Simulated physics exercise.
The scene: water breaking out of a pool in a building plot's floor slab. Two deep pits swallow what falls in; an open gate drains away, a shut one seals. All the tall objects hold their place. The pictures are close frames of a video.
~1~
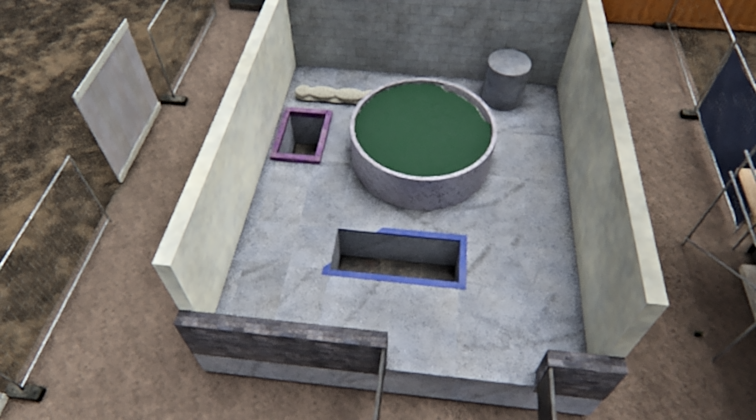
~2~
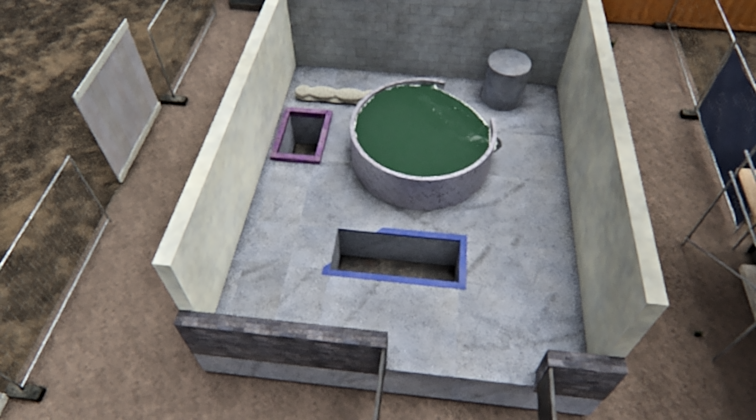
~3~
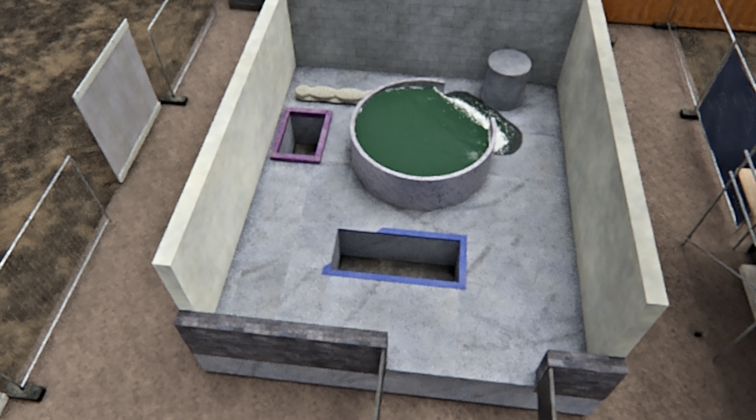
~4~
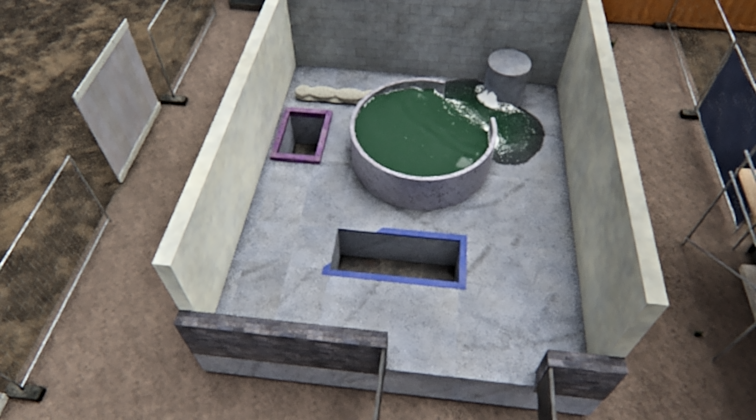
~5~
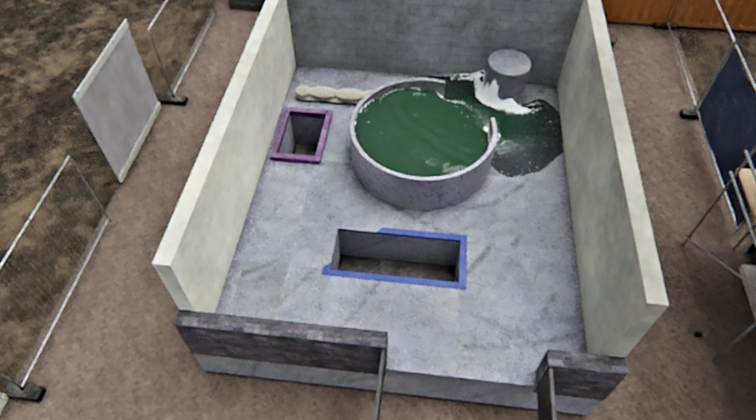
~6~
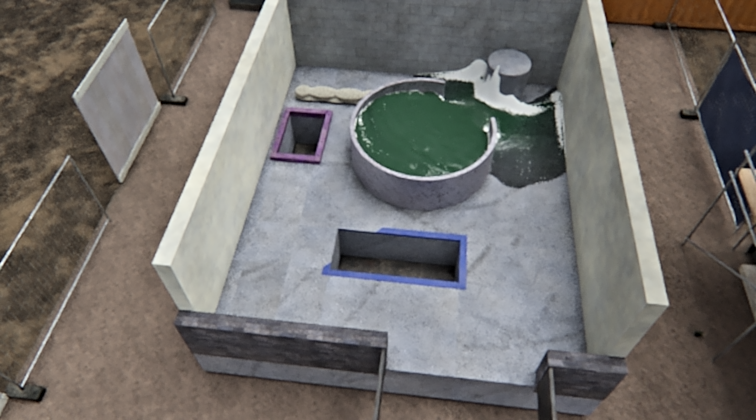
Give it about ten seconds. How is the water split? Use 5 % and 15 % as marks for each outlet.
In the end: The gate takes more than 15 %; the blue pit takes between 5 and 15 %; the purple pit takes less than 5 %.
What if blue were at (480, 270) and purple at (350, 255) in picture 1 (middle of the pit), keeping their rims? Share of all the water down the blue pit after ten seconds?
Per cent: Blue 30.
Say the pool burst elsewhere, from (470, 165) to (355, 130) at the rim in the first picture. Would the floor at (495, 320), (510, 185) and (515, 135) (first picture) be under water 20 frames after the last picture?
One after the other: Flooded, free of water, dry.
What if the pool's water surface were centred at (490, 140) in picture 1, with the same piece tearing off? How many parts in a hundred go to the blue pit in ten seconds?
In per cent: Blue 4.
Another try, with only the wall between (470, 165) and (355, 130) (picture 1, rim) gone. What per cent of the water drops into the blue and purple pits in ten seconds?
Roughly, in per cent: Blue 65, purple 0.
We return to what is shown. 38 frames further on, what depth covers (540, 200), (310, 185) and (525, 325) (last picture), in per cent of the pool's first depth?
About 12, 2 and 10 per cent.
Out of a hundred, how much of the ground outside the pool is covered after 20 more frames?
I make it 65 per cent.
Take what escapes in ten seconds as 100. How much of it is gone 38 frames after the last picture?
Roughly 50 per cent.
A moment on, water covers 20 % of the floor; the gate 0 %, the blue pit 0 %, the purple pit 0 %.
Next, water covers 35 % of the floor; the gate 0 %, the blue pit 0 %, the purple pit 0 %.
Then, water covers 65 % of the floor; the gate 1 %, the blue pit 1 %, the purple pit 0 %.
Later, water covers 80 % of the floor; the gate 12 %, the blue pit 6 %, the purple pit 1 %.
In the end, water covers 90 % of the floor; the gate 23 %, the blue pit 11 %, the purple pit 2 %.
